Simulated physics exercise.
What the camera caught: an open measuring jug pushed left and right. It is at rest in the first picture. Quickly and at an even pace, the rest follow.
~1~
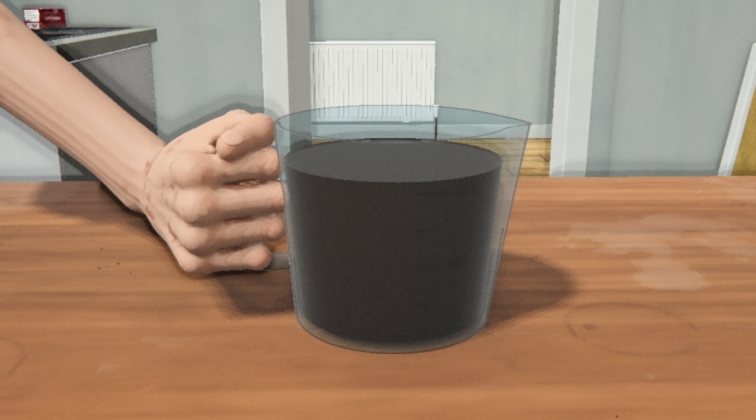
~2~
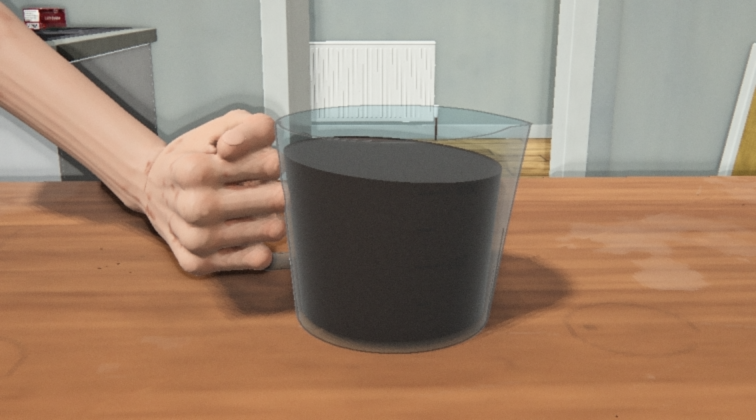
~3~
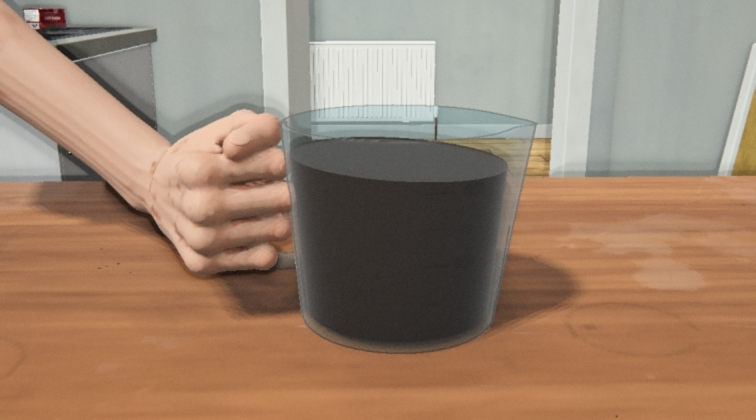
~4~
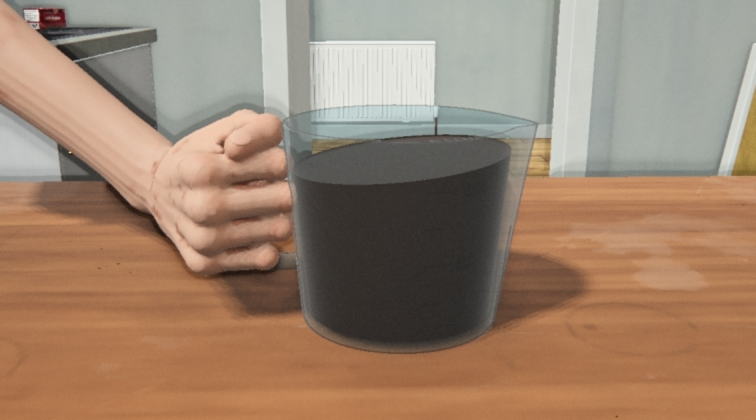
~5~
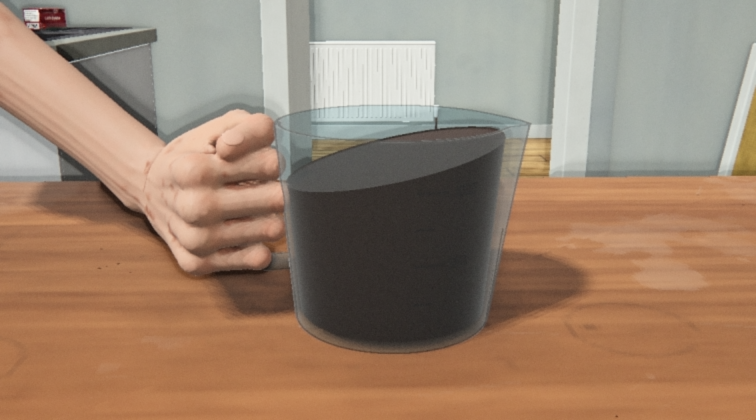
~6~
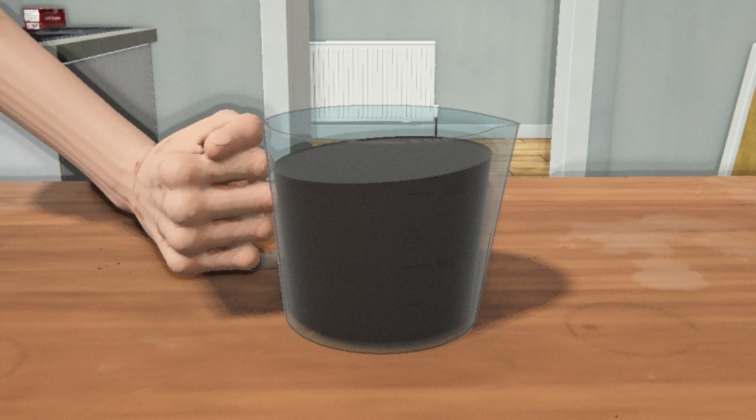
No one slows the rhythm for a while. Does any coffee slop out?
Some escapes.
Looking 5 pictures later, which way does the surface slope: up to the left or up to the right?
To the right end.
A moment on, the highest wave so far goes over the rim.
When it is over, the highest wave so far goes over the rim; some is on the top.
